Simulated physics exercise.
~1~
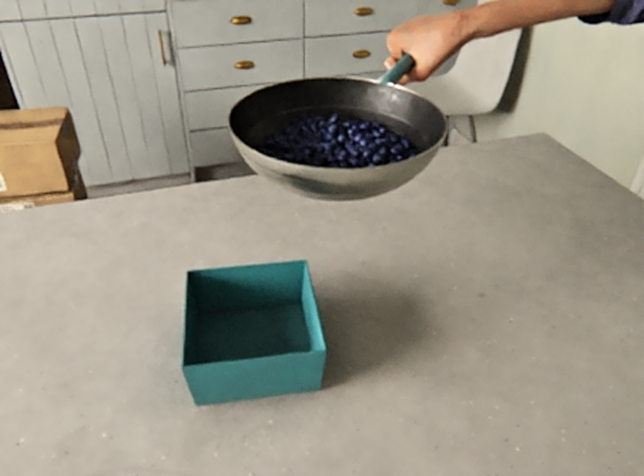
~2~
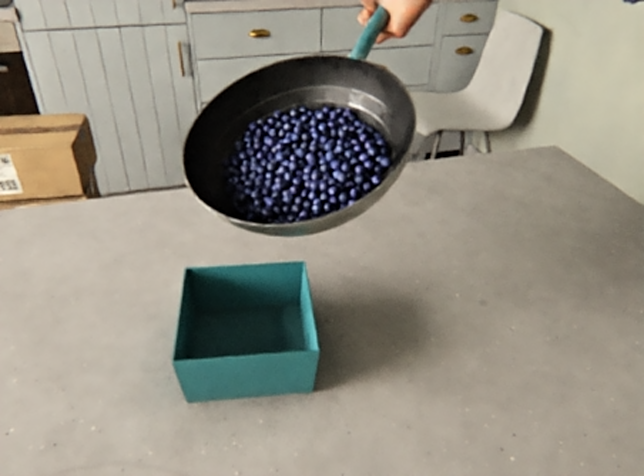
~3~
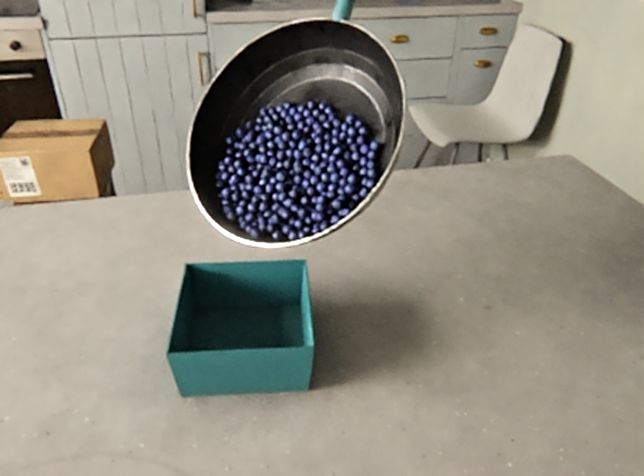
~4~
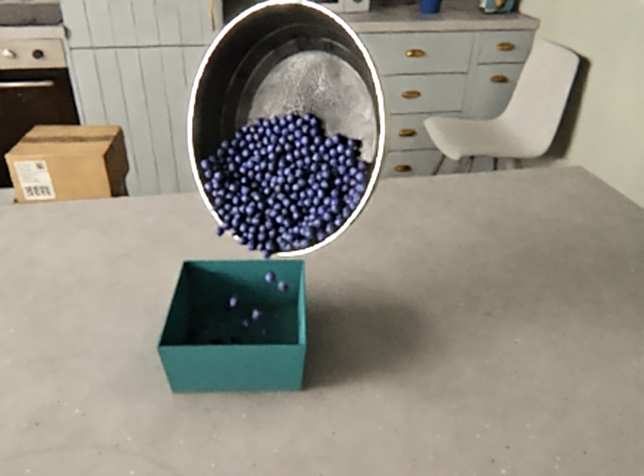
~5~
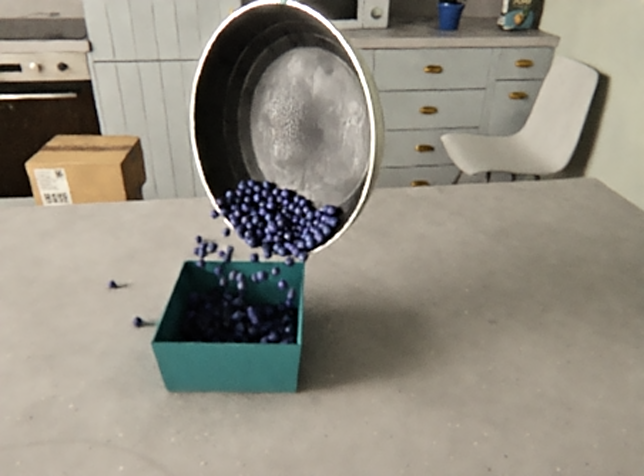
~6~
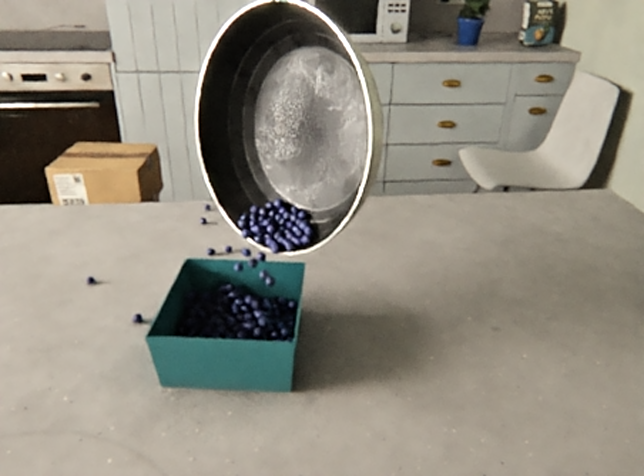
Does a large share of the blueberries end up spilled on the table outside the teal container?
No, only a few blueberries end up scattered on the table. Most of them land in the teal container.
